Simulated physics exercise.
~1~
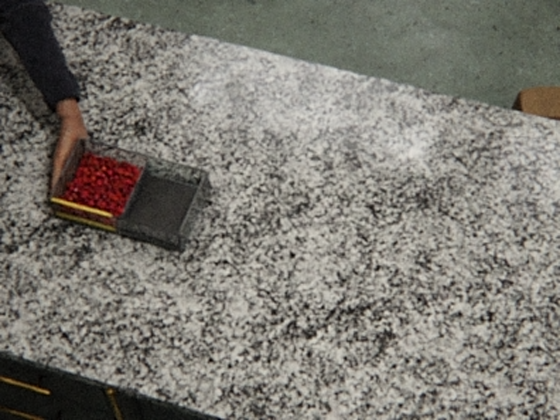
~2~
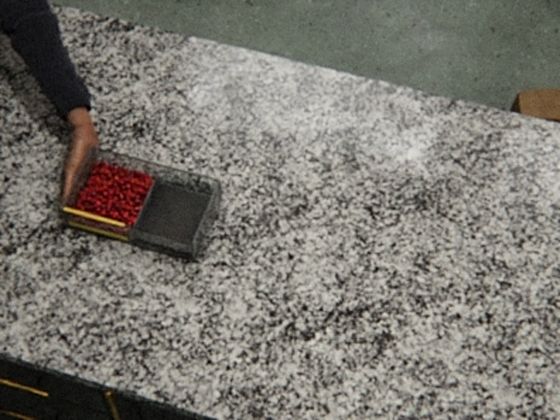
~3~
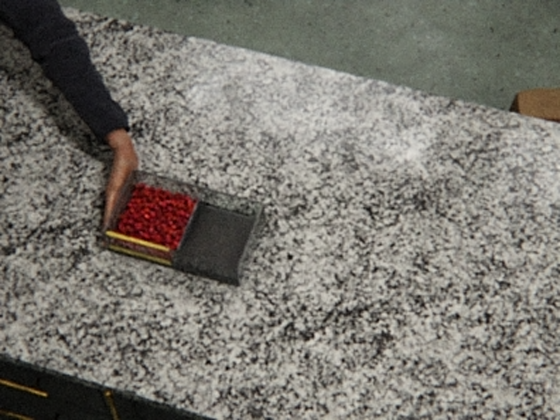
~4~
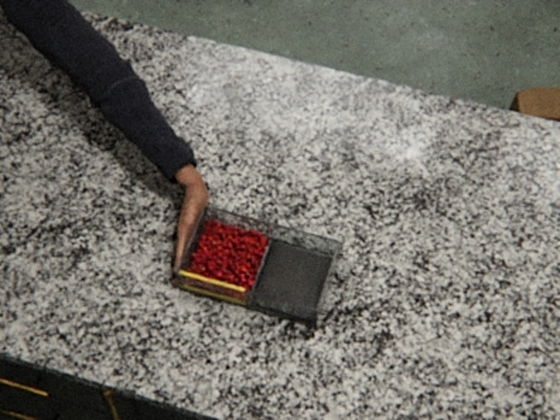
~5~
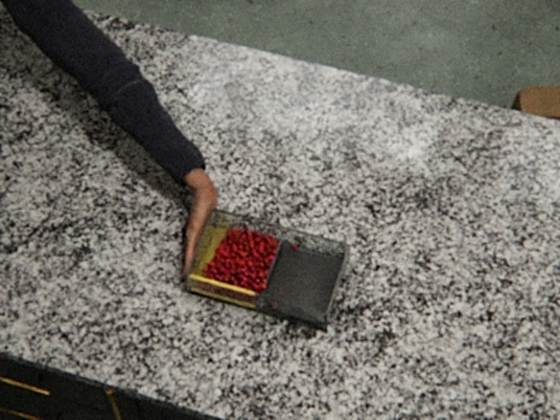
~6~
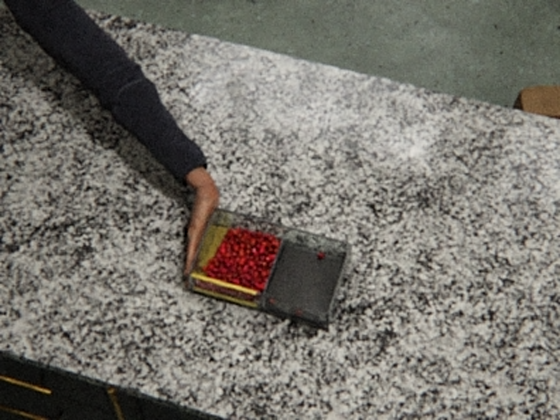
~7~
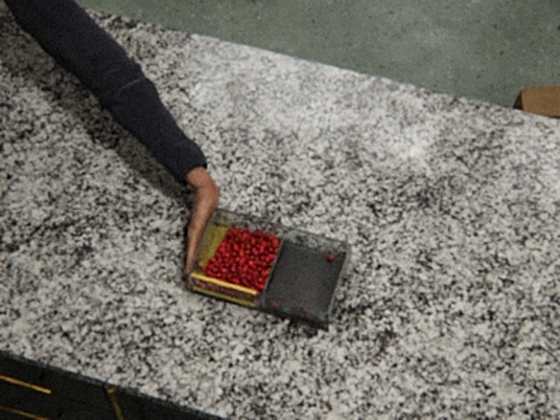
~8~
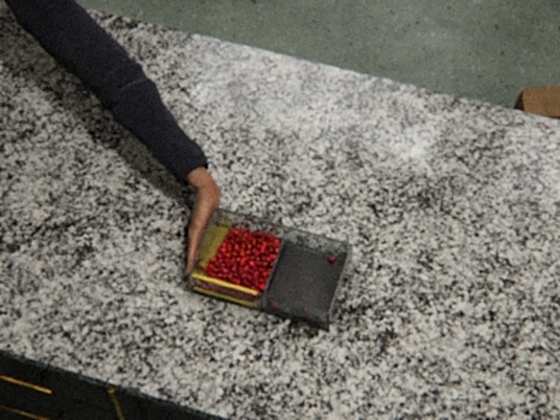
We see a dark-sleeved arm push a two-part clear tray, its left side full of small red pieces, rightward and down across a speckled surface until it stops. The pieces shift right, baring a yellowish strip, and one or two roll about in the otherwise empty right side.
